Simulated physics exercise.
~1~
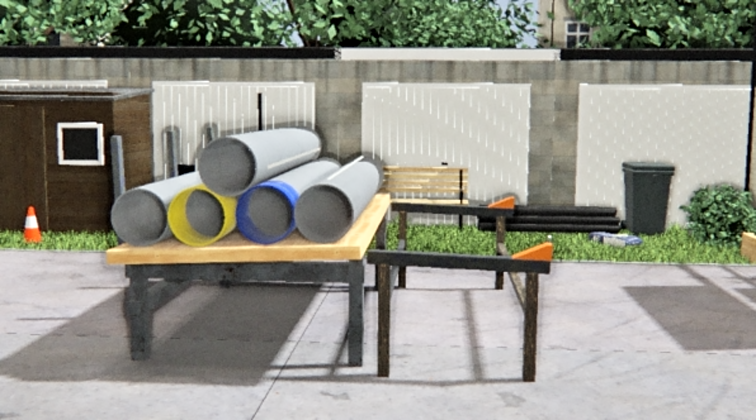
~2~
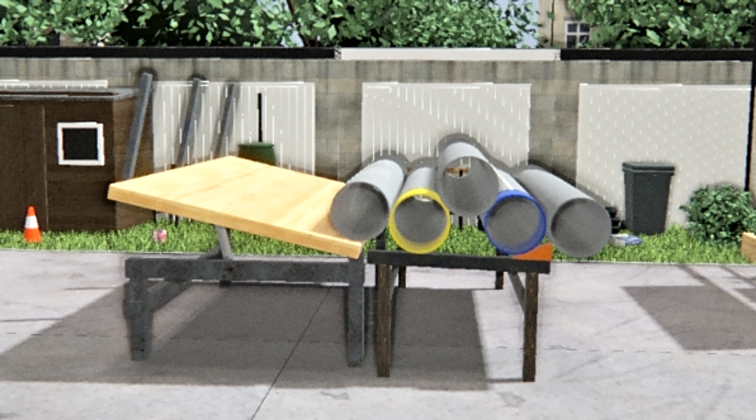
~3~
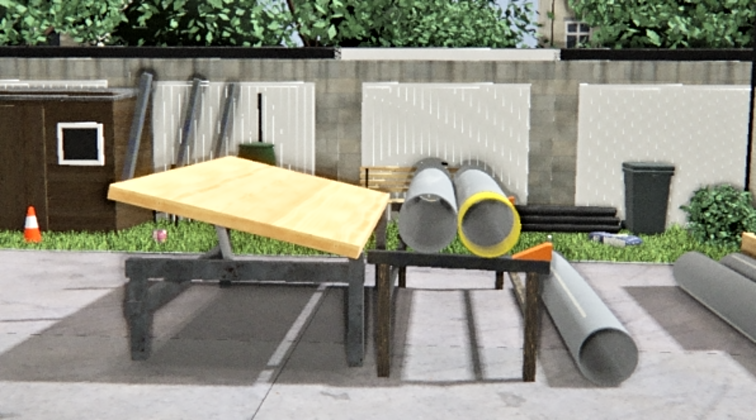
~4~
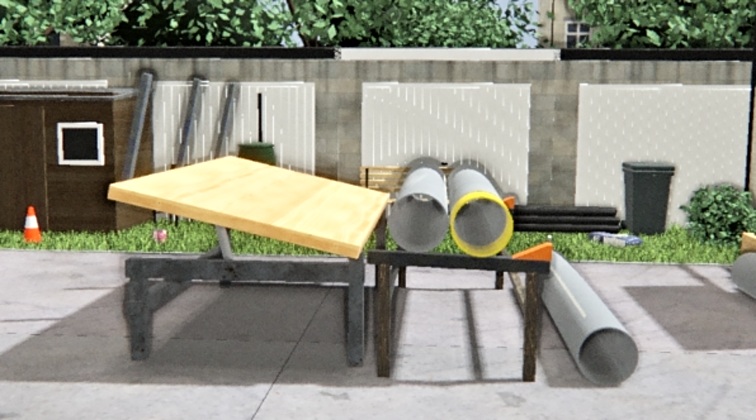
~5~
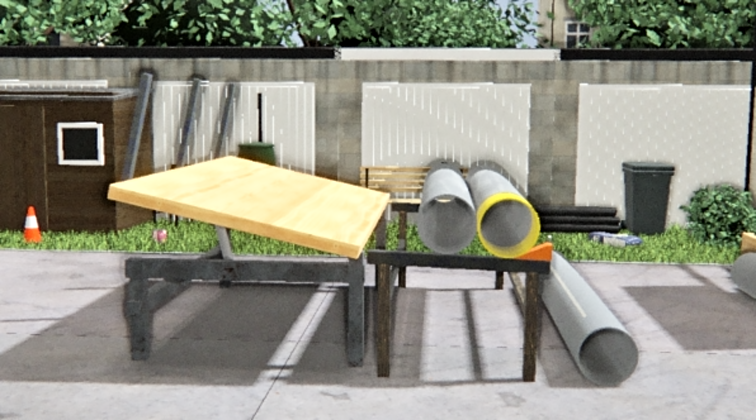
Five plastic pipes stacked on a wooden tabletop rolled right onto the neighbouring rack as the top tilted toward it, and the blue-marked one went over the stop to the ground, while the yellow-marked one shifted back and forth and stayed on the rack.
